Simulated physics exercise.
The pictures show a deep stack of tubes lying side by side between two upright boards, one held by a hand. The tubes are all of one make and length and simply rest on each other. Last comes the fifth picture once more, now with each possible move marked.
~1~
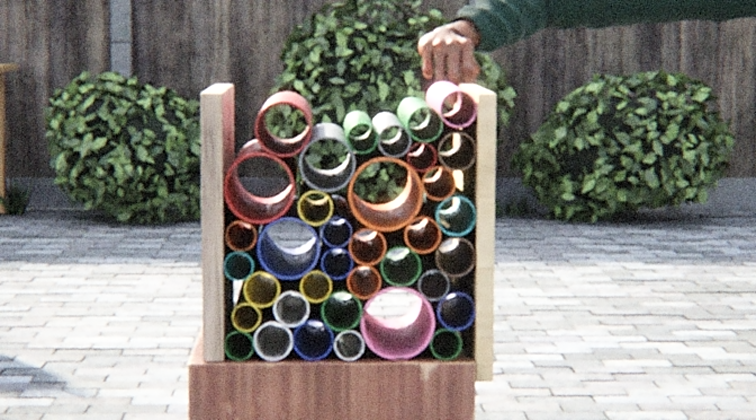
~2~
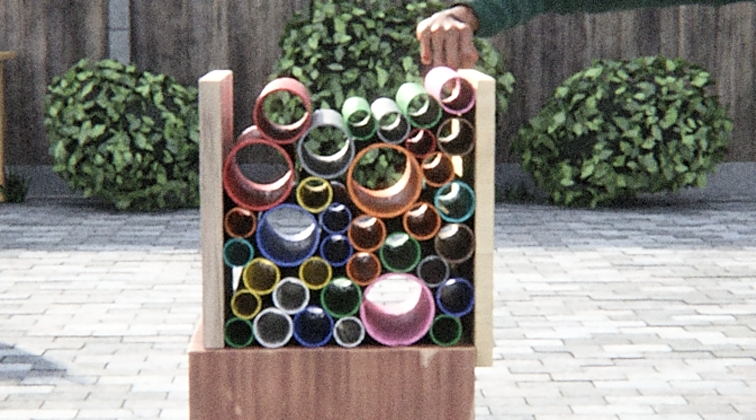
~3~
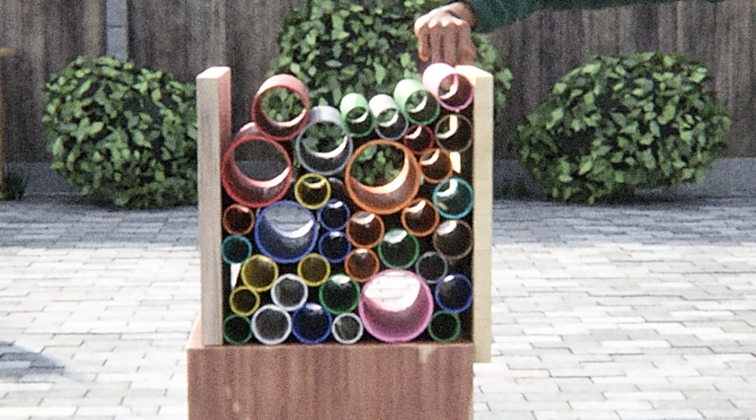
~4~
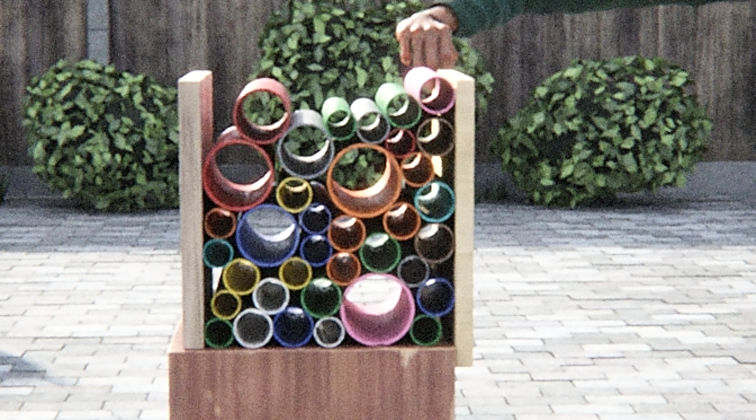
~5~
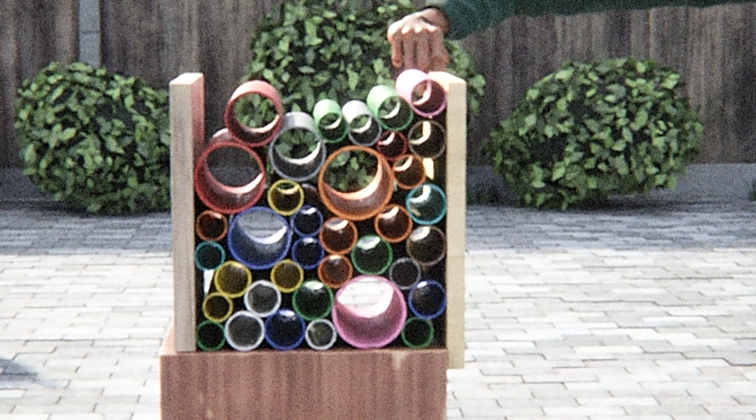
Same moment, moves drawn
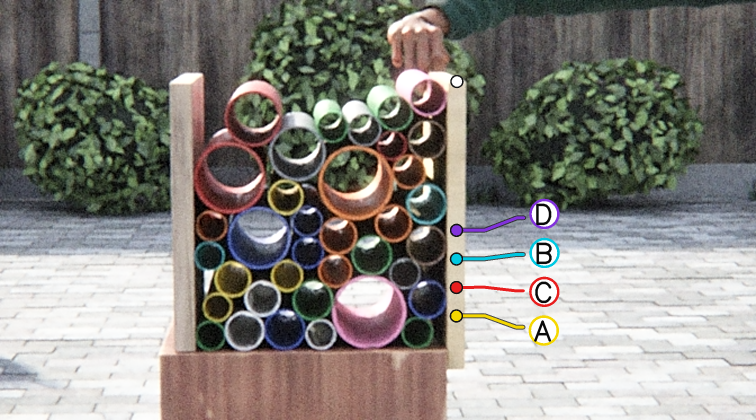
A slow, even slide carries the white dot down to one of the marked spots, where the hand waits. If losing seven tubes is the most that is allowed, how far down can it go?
The lowest mark that will do is B.
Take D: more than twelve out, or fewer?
It loses fewer than twelve.
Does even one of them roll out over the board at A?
Yes.
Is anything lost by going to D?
At D: Yes.
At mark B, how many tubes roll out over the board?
With B, seven.
On the marked copy, A at (457, 316); B at (457, 259); C at (457, 288); D at (457, 230); the white dot at (457, 81).
Taking B. A third of the way, top of the board (447, 157).
Two thirds of the way, top of the board (447, 243).
When it is over, top of the board (447, 258), seven out over the board.
As for the rest, A more than seven out over the board; C more than seven out over the board; D seven out over the board.
